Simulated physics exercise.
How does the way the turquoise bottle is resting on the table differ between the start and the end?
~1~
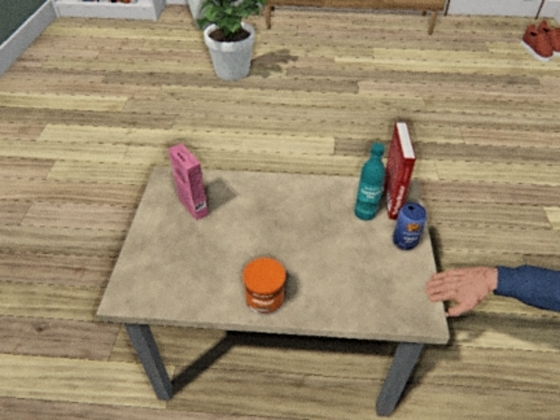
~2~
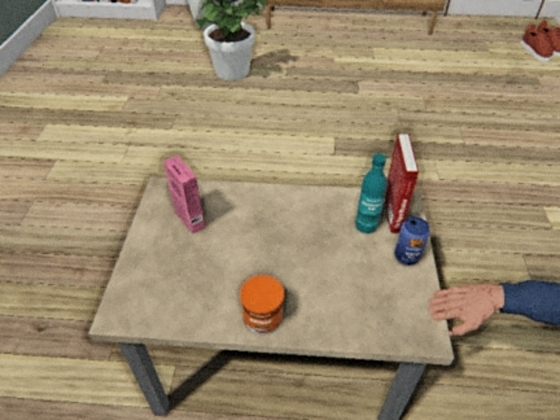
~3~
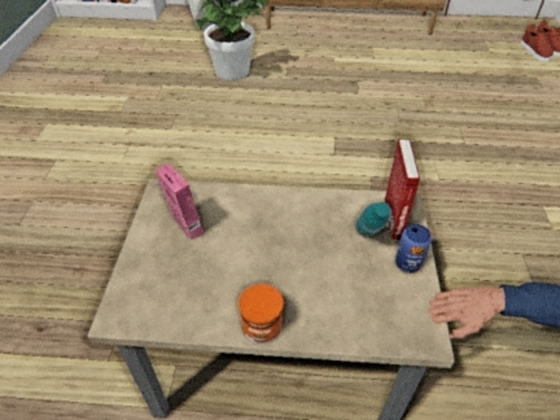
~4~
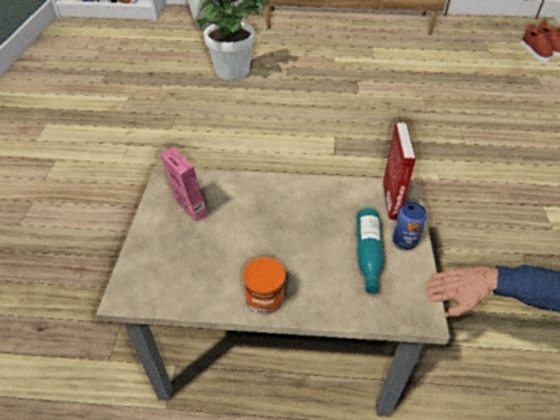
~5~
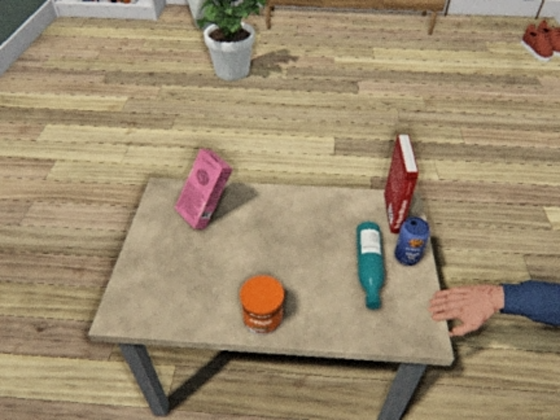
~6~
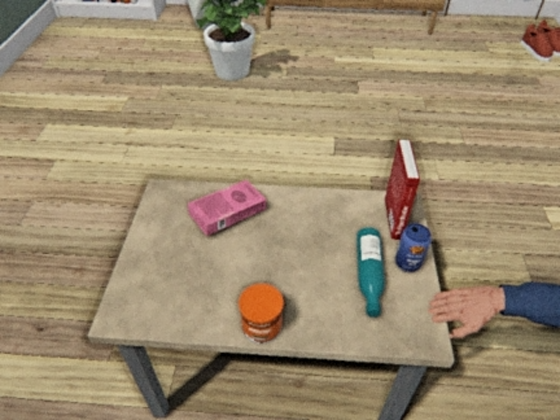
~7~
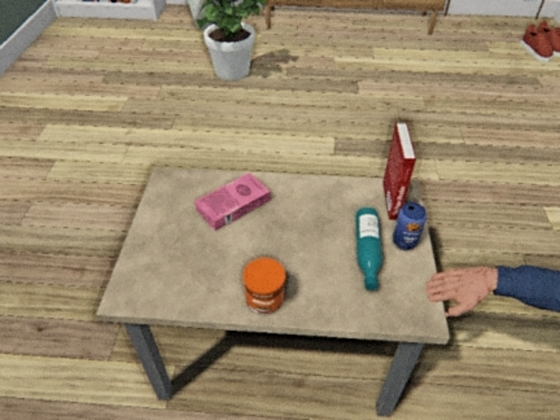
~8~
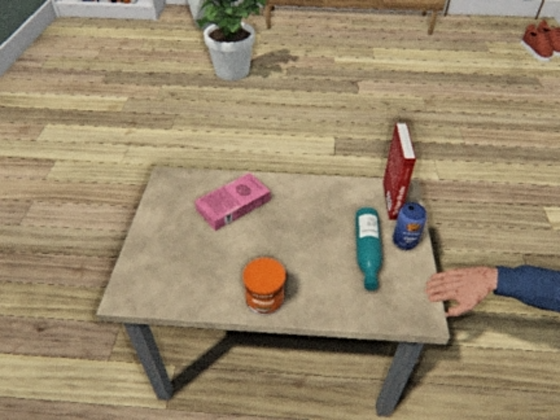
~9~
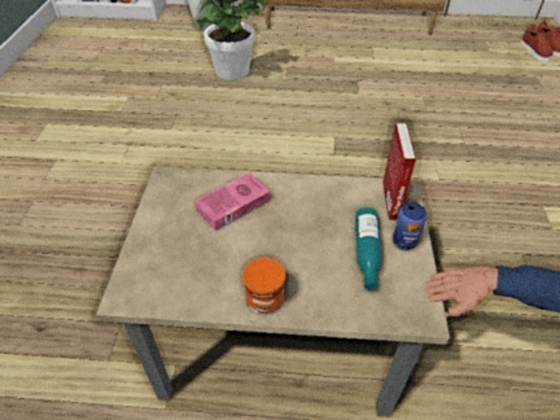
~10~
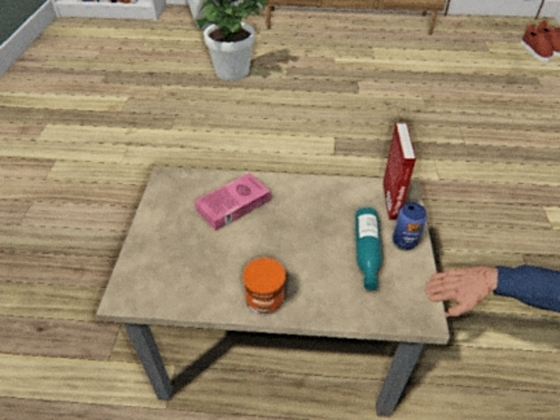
At the start the turquoise bottle stood upright beside the red book, but by the end it was lying on its side on the table.
